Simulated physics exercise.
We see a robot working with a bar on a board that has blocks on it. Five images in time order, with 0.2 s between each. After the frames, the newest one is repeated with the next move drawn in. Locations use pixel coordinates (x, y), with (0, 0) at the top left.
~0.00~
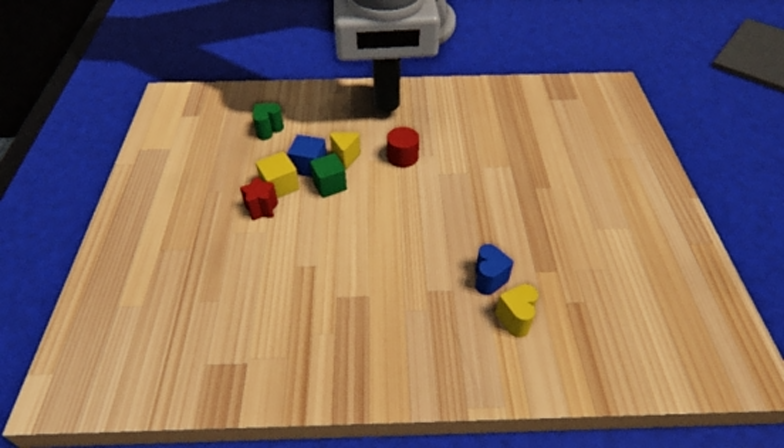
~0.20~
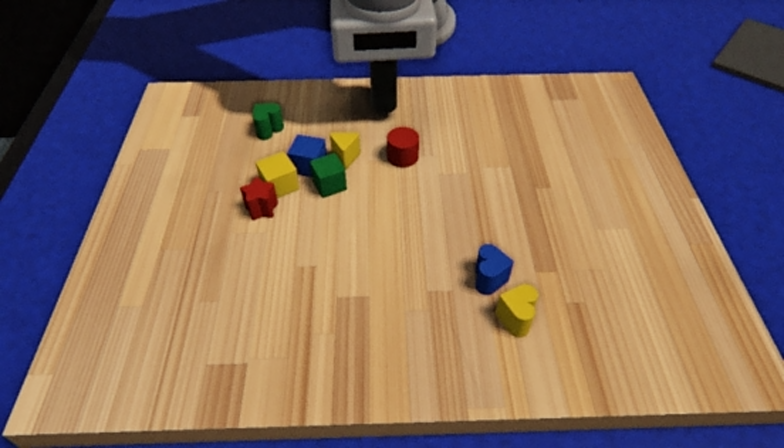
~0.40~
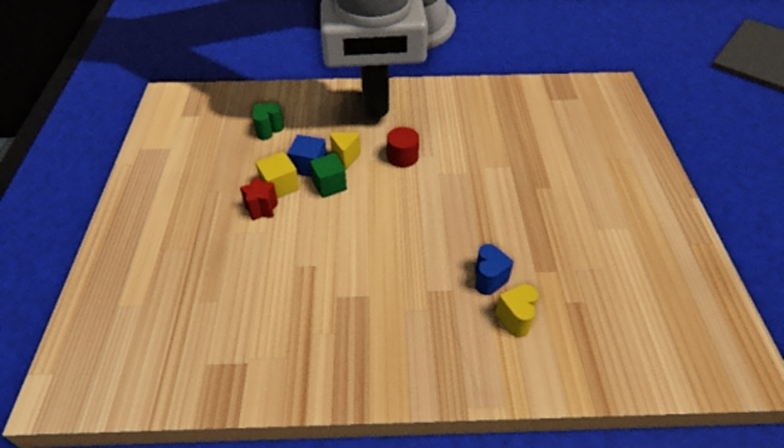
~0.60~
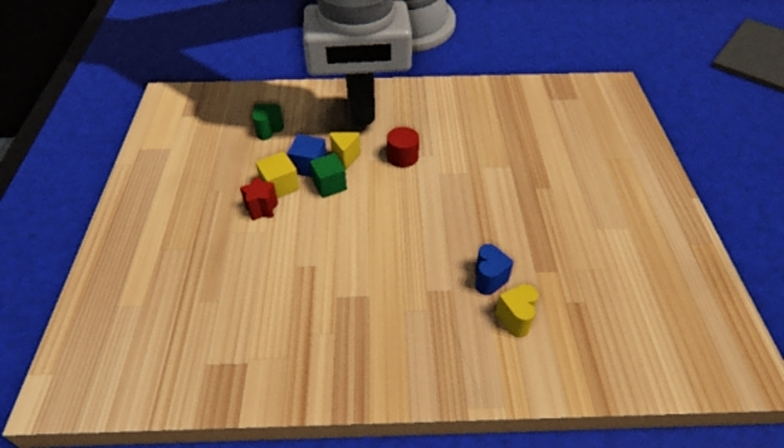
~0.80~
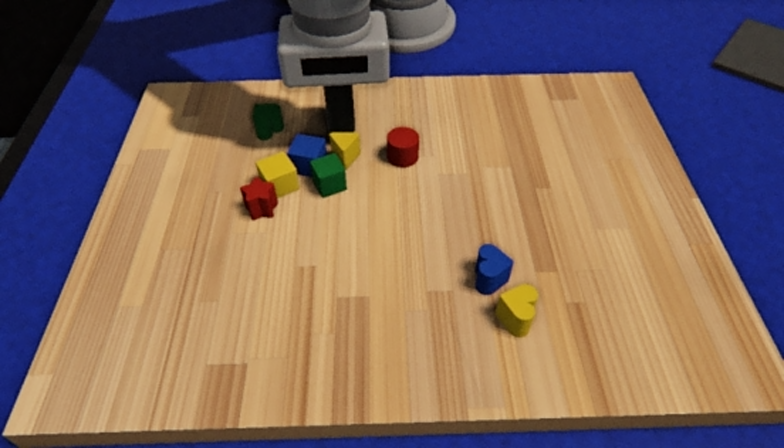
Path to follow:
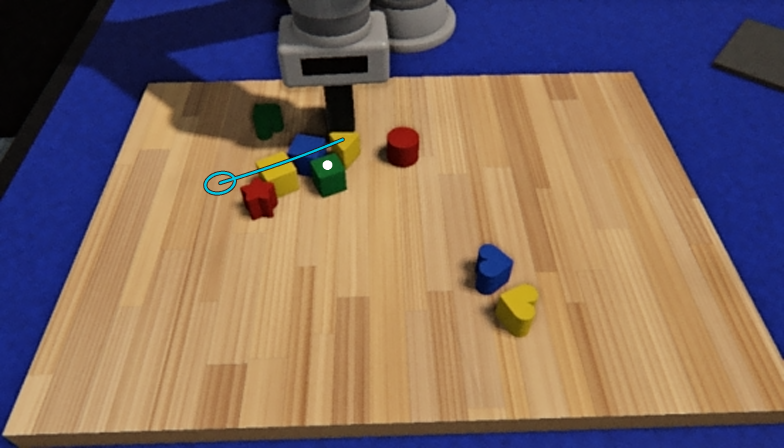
On a light wooden board set over a blue surface, small red, yellow, blue and green blocks sit clustered at the upper left, with two heart-shaped ones at the lower right. A robot's dark bar barely moves at first, then slides left and slightly nearer beside the cluster, while every block stays still.
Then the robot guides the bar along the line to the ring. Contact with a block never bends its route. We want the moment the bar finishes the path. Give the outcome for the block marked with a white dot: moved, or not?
It is untouched.
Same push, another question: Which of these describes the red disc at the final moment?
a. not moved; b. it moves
My answer is option a.
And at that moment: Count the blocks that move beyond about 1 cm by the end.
Of all the blocks, three or more travel more than a centimetre.
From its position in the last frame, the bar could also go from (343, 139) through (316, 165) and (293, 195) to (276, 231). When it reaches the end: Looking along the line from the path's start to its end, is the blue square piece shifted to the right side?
Yes - that is the case.
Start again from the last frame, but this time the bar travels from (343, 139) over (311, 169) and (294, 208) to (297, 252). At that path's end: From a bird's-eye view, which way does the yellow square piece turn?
Top view: Clockwise.
The line goes from (343, 139) by way of (305, 155) and (264, 169) to (220, 183); the dot is on the green square piece.
On the path given first. One third of the way, bar at (303, 146); red star at (252, 195); yellow square piece at (263, 173), turned 30° anticlockwise; blue square piece at (288, 154).
Two thirds of the way, bar at (261, 161); red star at (241, 218), turned 30° anticlockwise; yellow square piece at (237, 194), turned 65° anticlockwise; blue square piece at (250, 171), turned 20° anticlockwise.
At the end, bar at (217, 174); red star at (241, 226), turned 50° anticlockwise; yellow square piece at (228, 205), turned 80° anticlockwise; blue square piece at (231, 180), turned 40° anticlockwise; green square piece unmoved; red disc unmoved.
